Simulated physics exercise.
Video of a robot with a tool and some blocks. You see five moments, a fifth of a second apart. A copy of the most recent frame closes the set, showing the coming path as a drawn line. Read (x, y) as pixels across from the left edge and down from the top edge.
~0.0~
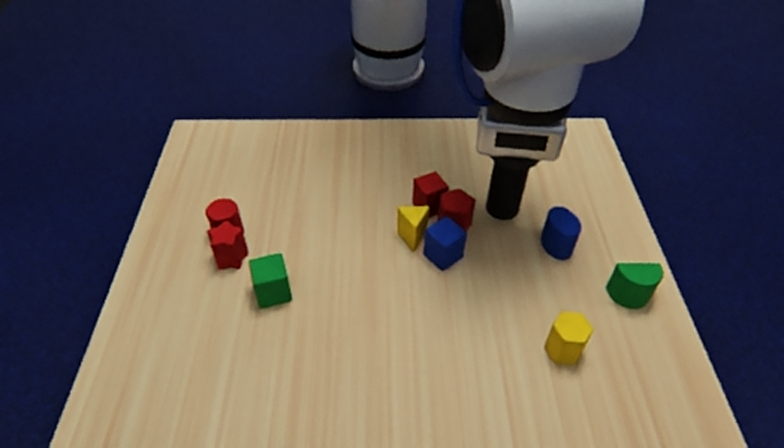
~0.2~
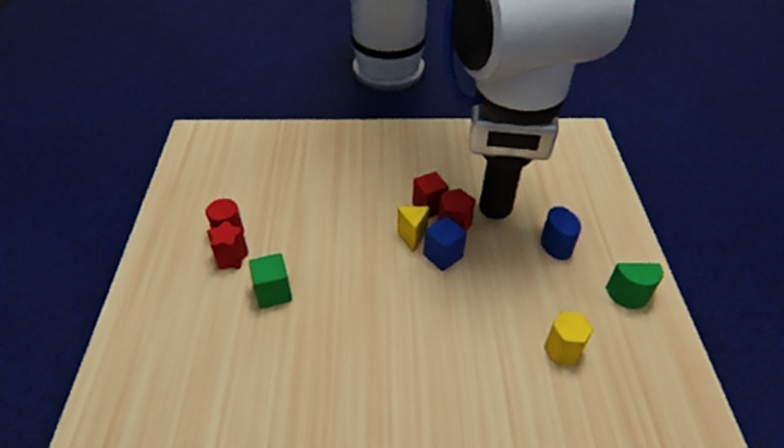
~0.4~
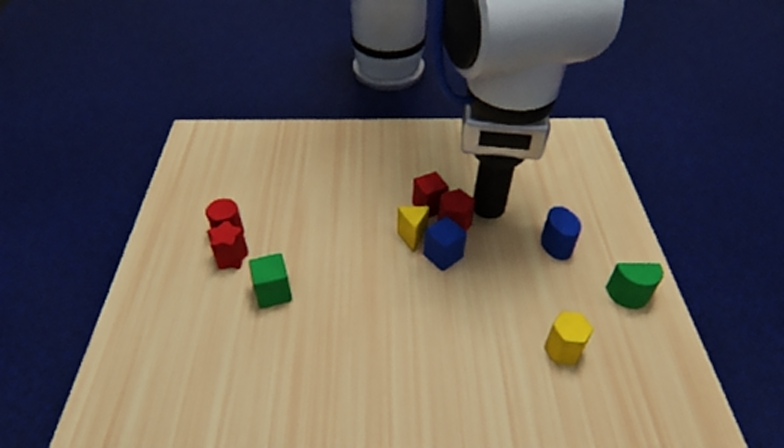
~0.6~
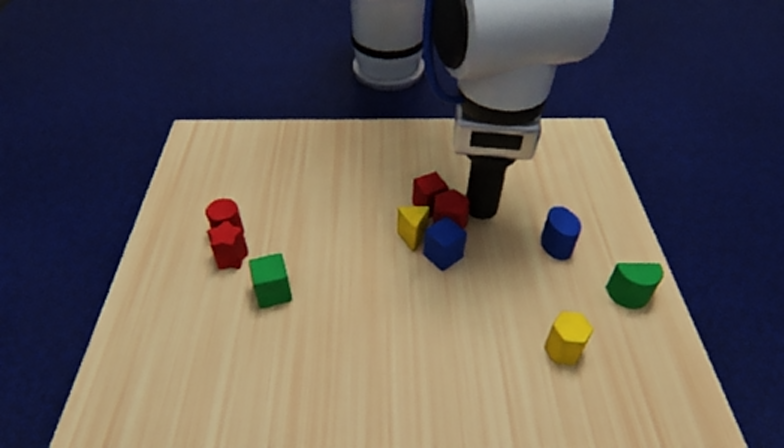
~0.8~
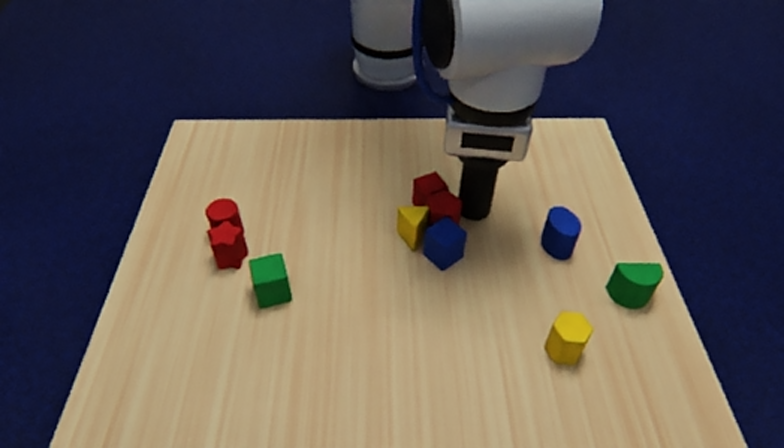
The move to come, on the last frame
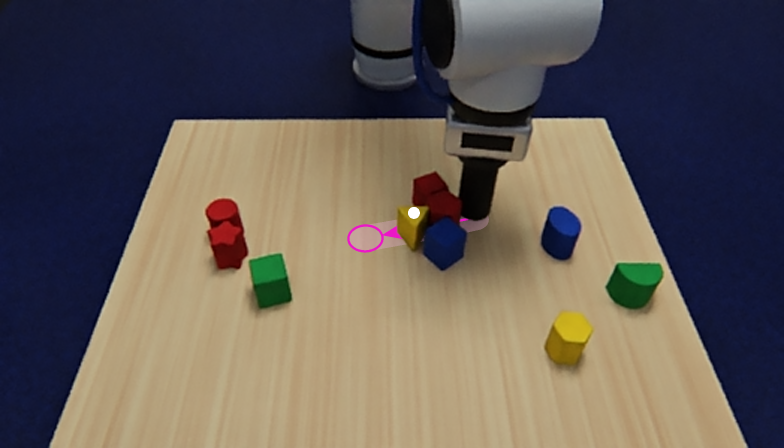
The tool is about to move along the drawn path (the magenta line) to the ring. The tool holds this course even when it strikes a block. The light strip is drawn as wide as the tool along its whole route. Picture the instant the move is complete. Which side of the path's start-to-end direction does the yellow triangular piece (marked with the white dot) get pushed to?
Taking start-to-end as forward, the block's sideways shift goes to the left.
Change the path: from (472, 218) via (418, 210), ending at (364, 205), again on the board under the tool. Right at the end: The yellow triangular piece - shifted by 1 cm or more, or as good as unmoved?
At the end of the path, it will have moved.
The line goes from (472, 218) directly to (365, 238); the dot is on the yellow triangular piece.
What follows on the original path. One third of the way, tool at (438, 216); yellow triangular piece at (387, 218), turned 80° anticlockwise; red square block at (418, 179), turned 45° clockwise; red pentagon at (407, 205), turned 25° clockwise.
Two thirds of the way, tool at (402, 223); yellow triangular piece at (355, 229), turned 85° anticlockwise; red square block at (413, 179), turned 70° clockwise; red pentagon at (369, 212), turned 20° clockwise.
At the end, tool at (365, 229); yellow triangular piece at (326, 243), turned 100° anticlockwise; red square block at (413, 179), turned 70° clockwise; red pentagon at (330, 221), turned 15° clockwise; blue square block unmoved.
